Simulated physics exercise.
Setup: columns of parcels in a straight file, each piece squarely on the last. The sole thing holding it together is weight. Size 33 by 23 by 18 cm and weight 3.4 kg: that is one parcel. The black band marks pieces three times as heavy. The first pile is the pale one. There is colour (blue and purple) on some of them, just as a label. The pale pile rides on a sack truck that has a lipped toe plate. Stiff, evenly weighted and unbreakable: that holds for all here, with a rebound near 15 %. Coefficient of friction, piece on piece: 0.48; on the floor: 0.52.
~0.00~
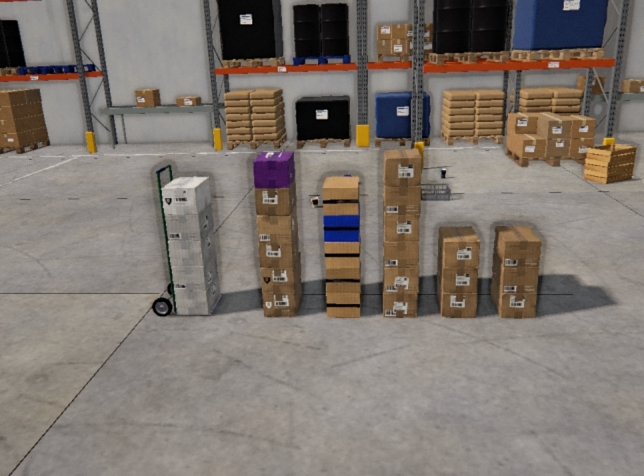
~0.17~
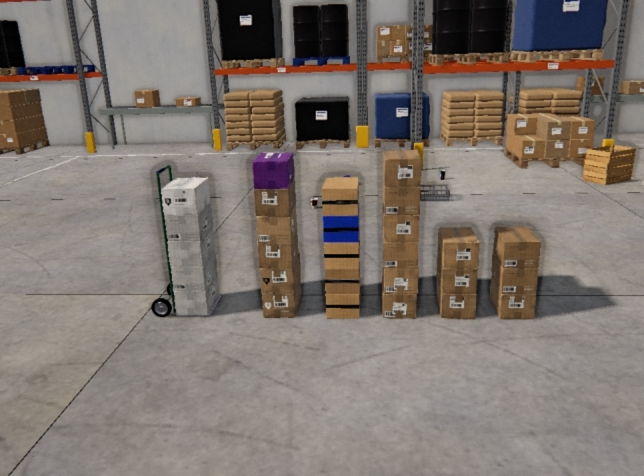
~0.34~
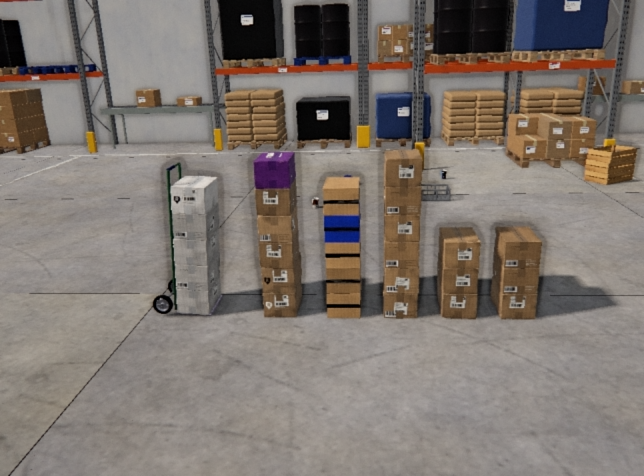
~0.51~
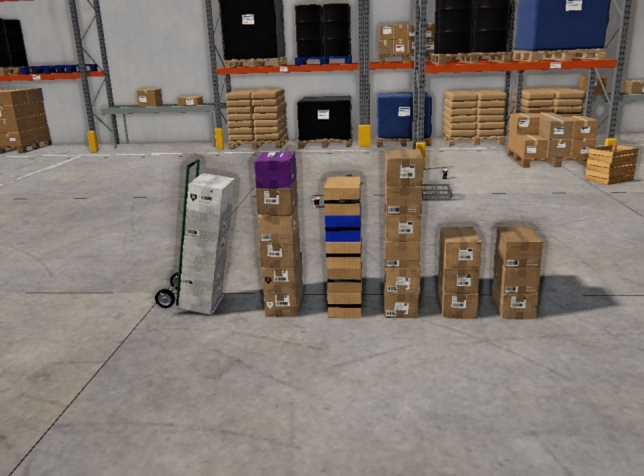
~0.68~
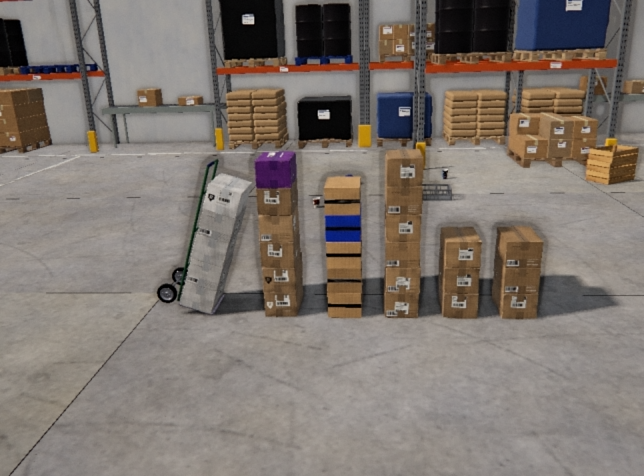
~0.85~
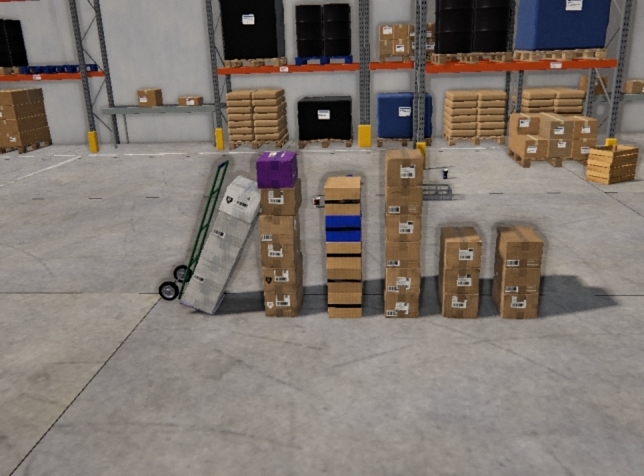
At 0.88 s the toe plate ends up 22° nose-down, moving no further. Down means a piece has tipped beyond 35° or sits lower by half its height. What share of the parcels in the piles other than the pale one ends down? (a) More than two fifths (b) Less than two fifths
Answer: B.
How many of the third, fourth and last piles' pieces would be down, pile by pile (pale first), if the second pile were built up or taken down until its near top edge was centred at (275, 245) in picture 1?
The tally would be third 0, then fourth 0, then last 0.
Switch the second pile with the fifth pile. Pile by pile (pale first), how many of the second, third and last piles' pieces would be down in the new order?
Pile by pile, you'd see second at 0, third at 0 and last at 0 down.
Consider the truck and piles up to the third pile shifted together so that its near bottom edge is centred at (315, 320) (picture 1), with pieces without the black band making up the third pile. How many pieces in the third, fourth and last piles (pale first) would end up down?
In that case third 5, fourth 6, last 2.
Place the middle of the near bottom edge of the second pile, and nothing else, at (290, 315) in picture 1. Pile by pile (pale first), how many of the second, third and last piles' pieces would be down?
You'd end with the second pile at 0, the third at 0 and the last at 0 down.
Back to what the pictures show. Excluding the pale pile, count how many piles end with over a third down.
0.
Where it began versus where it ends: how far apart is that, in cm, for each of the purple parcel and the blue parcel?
Distances: Purple 20, blue 0 (cm).
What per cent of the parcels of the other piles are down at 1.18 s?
By then, 0 per cent.
After 0.96 s, 0 of the pale pile down; none of the 23 other parcels down, 3 disturbed; purple parcel shifted 41 mm.
After 1.18 s, 4 of the pale pile down; none of the 23 other parcels down, 6 disturbed; purple parcel leaning 5°.
After 1.44 s, 3 of the pale pile down; none of the 23 other parcels down, 6 disturbed; purple parcel leaning 11°.
At rest (1.9 s), 3 of the pale pile down; none of the 23 other parcels down, 7 disturbed; purple parcel leaning 13°; blue parcel unmoved. That is 0 per cent. As the last picture would show them, middles, purple parcel near (314, 170), blue parcel near (344, 222).
